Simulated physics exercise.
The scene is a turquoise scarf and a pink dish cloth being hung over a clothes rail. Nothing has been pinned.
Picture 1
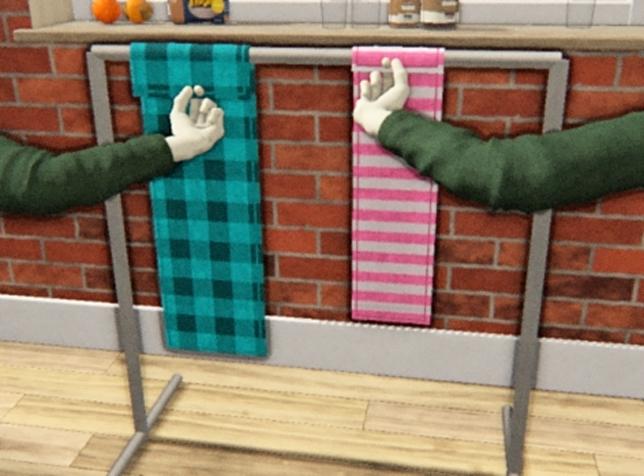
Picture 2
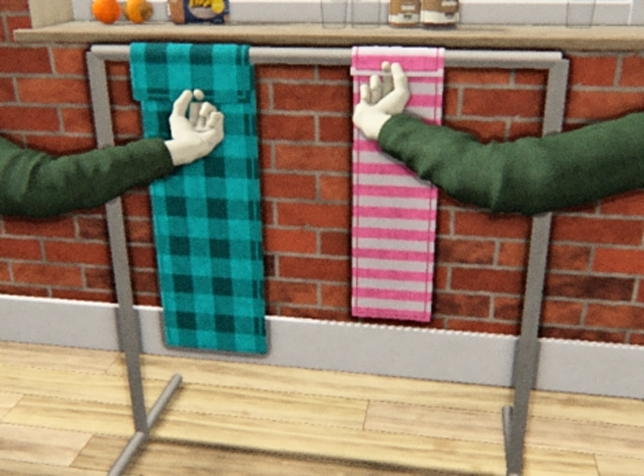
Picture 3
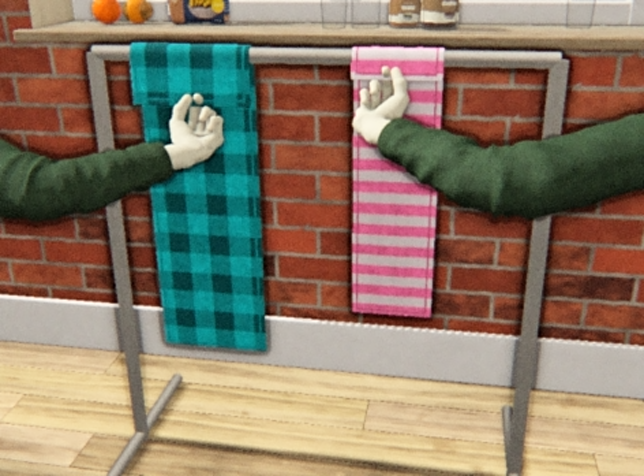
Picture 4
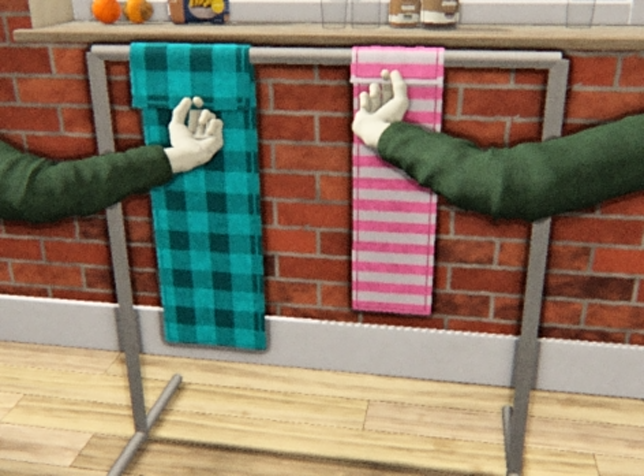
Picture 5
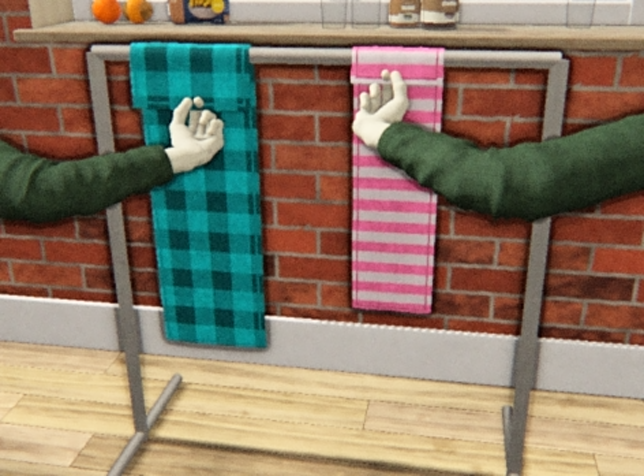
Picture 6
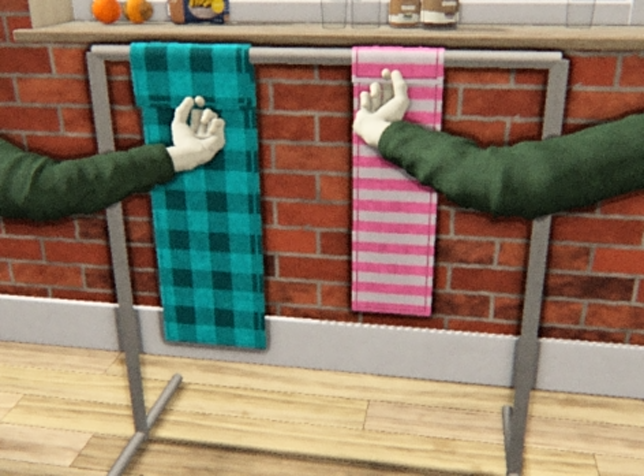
Two green-sleeved arms held their hands against a turquoise checked scarf and a pink striped cloth draped over a metal rail, and both cloths shifted slightly, their long lower ends creeping up a little.
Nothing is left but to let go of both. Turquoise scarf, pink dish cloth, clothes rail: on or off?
Turquoise scarf - off; pink dish cloth - off.
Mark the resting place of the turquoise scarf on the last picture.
Close to (224, 438) in the last view.
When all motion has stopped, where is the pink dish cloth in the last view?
About (386, 456).
Then, 0.36 s on from there, scarf clear of the rail and dropping near (211, 273); dish cloth clear of the rail and dropping near (392, 298).
Then, 0.62 s on from there, scarf in a heap on the floor near (224, 433); dish cloth in a heap on the floor near (387, 454).
In the end, scarf in a heap on the floor near (224, 438); dish cloth in a heap on the floor near (386, 456). The turquoise scarf slides off and the pink dish cloth slips to the floor.
